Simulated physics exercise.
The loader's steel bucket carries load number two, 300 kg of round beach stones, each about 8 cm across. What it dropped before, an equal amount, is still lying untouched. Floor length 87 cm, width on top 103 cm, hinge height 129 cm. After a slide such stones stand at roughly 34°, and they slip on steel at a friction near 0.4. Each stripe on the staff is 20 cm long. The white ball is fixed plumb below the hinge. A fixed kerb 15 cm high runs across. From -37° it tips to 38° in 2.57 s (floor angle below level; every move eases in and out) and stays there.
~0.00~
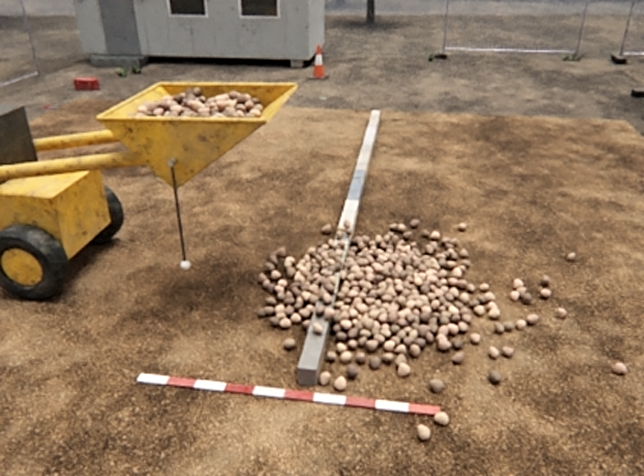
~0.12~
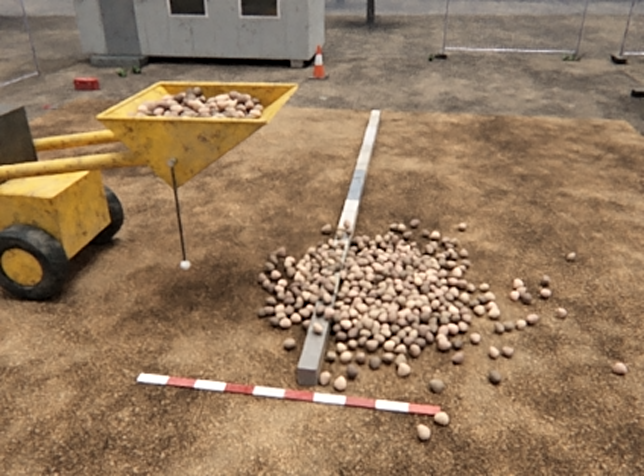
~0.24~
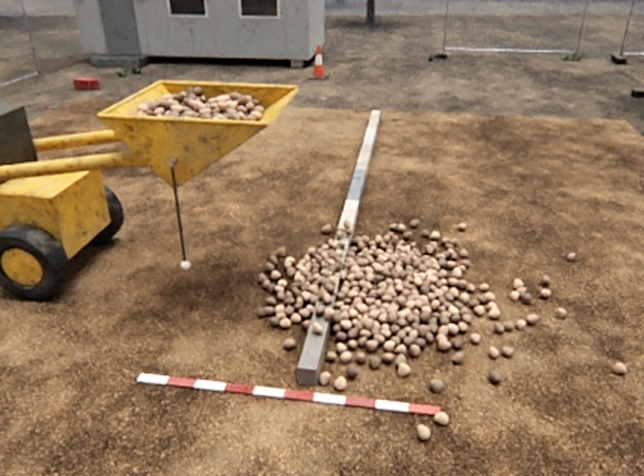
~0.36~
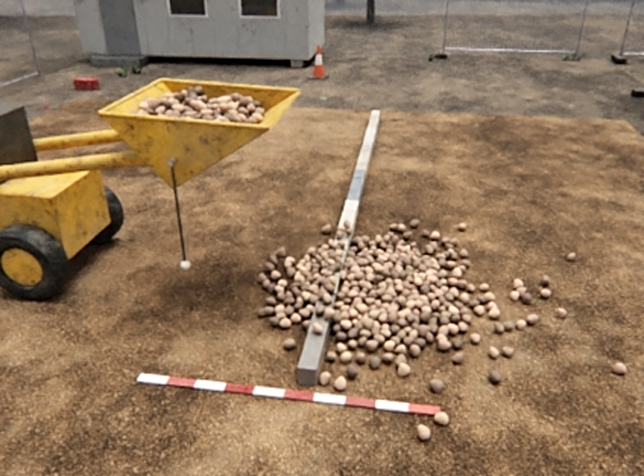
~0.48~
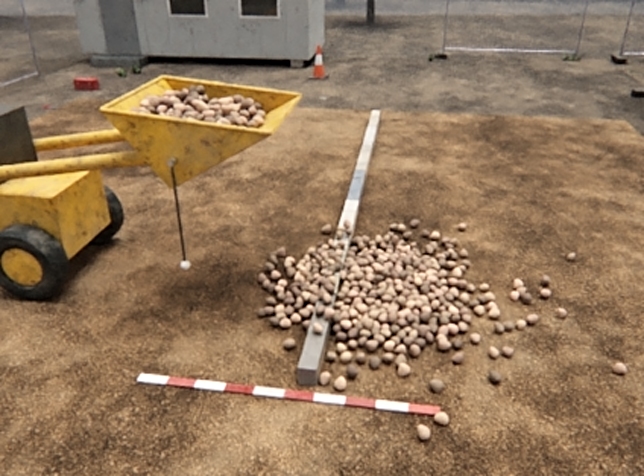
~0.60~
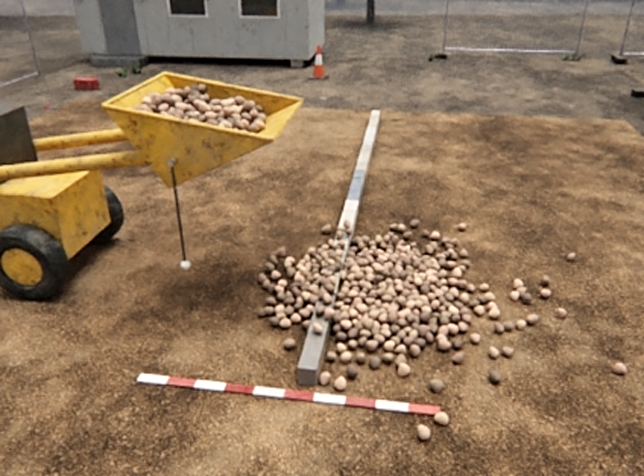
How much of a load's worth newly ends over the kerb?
Close to 25 parts in a hundred.
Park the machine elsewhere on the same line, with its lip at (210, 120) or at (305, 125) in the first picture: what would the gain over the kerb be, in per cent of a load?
First some 0, then 75 per cent.
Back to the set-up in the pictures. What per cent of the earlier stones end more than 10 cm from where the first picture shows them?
Roughly 10 per cent of them.
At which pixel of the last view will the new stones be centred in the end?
Their middle is at about (311, 277).
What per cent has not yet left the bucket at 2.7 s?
About 5 per cent.
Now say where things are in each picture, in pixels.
The bucket is at -37°, its lip at (266, 121); the top of the load is at (223, 101). The earlier load is highest near (341, 255), 19 cm above ground level, 20 % on this side of the kerb, 80 % over the kerb, in the first picture.
Lip at (267, 122), floor tilted -37°, highest stones at (220, 101); the stones move at 0.0 m/s on average, in the second picture.
The bucket is at -35°, its lip at (268, 124); the top of the load is at (207, 100); the stones move at 0.1 m/s on average, in the third picture.
The bucket is at -33°, its lip at (270, 128); the top of the load is at (199, 100); the stones move at 0.1 m/s on average, in the fourth picture.
Lip at (272, 134), floor tilted -30°, highest stones at (178, 98); the stones move at 0.1 m/s on average, in the fifth picture.
Lip at (274, 140), floor tilted -27°, highest stones at (176, 95); the stones move at 0.1 m/s on average, in the sixth picture.
After 1.9 s the floor is at 26°; in per cent of one load, 87 in the bucket, 33 on this side of the kerb, 80 over the kerb; the foremost stones are at (551, 299).
After 2.7 s the floor is at 38°; in per cent of one load, 6 in the bucket, 98 on this side of the kerb, 96 over the kerb; the foremost stones are at (552, 300).
After 3.0 s the floor is at 38°; in per cent of one load, 0 in the bucket, 96 on this side of the kerb, 104 over the kerb; the foremost stones are at (552, 300).
After 5.6 s the floor is at 38°; in per cent of one load, 0 in the bucket, 95 on this side of the kerb, 105 over the kerb; the foremost stones are at (557, 314). Net gain over the kerb, 25.
